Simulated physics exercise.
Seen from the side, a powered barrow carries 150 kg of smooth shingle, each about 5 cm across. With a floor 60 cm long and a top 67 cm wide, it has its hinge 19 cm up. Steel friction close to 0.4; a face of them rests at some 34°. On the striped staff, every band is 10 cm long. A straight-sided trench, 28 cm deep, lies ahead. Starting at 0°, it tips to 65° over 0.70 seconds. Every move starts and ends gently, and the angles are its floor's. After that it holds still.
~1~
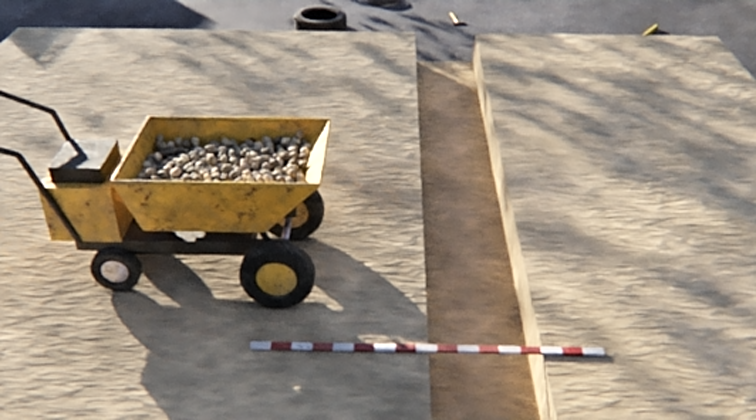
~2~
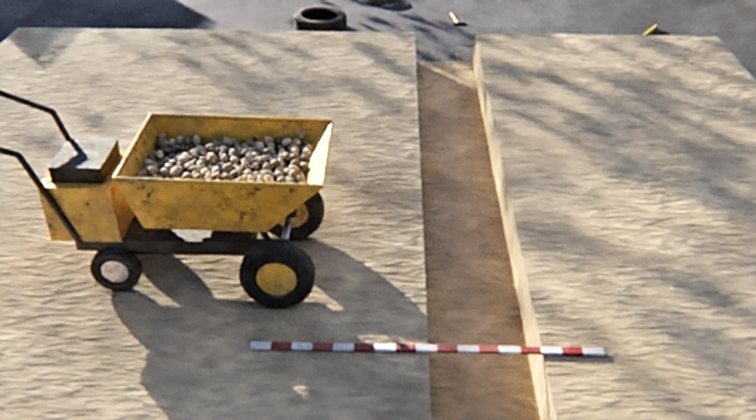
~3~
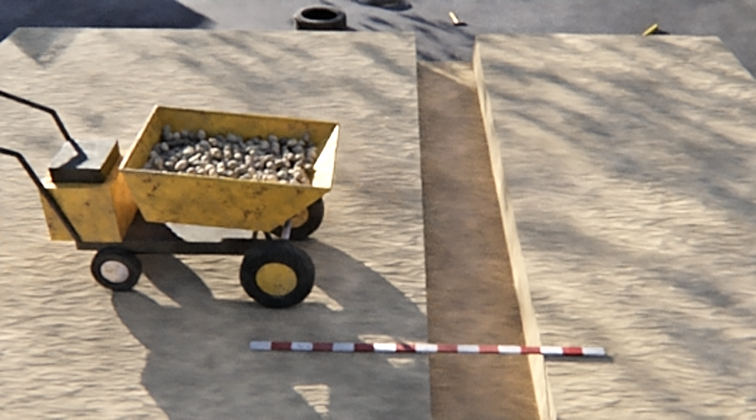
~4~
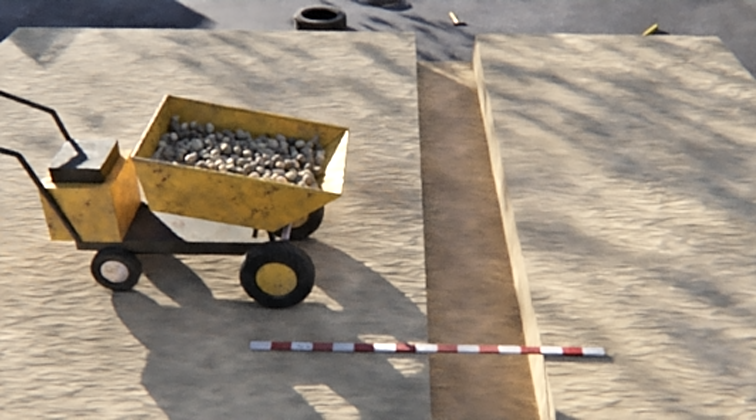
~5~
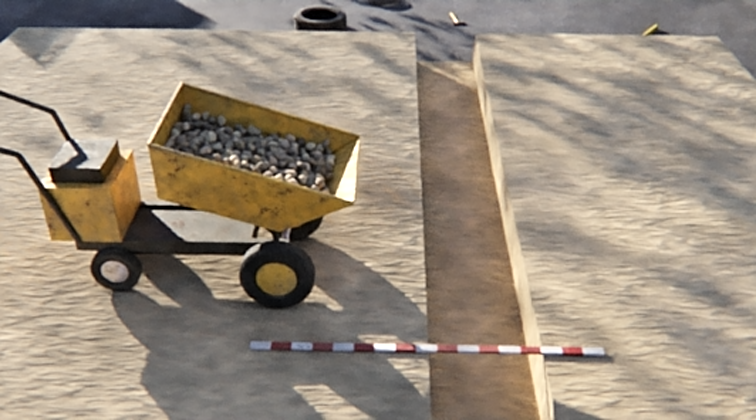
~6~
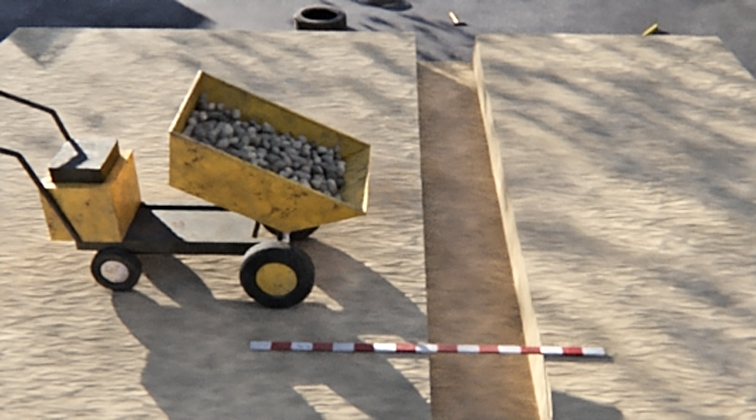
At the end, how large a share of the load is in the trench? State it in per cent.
A share of about 97 per cent.
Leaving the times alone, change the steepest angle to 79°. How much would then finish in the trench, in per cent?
Some 80 in a hundred, I'd say.
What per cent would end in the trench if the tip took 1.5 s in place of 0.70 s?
About 95 percent, I'd say.
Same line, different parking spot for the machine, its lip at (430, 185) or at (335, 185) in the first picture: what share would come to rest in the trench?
From the first place around 40 per cent, from the other around 100.
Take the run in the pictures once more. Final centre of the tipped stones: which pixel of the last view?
Roughly at (473, 303).
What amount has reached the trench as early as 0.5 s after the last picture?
10 per cent, give or take.
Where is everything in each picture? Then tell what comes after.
The tray is at 0°, its lip at (320, 185); the top of the load is at (244, 155), in the first frame.
The tray is at 1°, its lip at (323, 186); the top of the load is at (239, 154), in the second frame.
Lip at (330, 190), floor tilted 5°, highest stones at (180, 147), in the third frame.
The tray is at 11°, its lip at (341, 195); the top of the load is at (174, 138), in the fourth frame.
Lip at (354, 204), floor tilted 18°, highest stones at (184, 124), in the fifth frame.
Lip at (366, 214), floor tilted 26°, highest stones at (200, 114), in the sixth frame.
Then, 0.2 s after the last picture the floor is at 54°, 100 % in the tray; the foremost stones are at (377, 229).
Then, 0.5 s after the last picture the floor is at 65°, 81 % in the tray, 8 % short of the trench, 11 % in the trench; the foremost stones are at (453, 281).
Then, 0.8 s after the last picture the floor is at 65°, 22 % in the tray, 7 % short of the trench, 70 % in the trench; the foremost stones are at (519, 309).
Then, 2.8 s after the last picture the floor is at 65°, 0 % in the tray, 3 % short of the trench, 97 % in the trench; the foremost stones are at (517, 299).
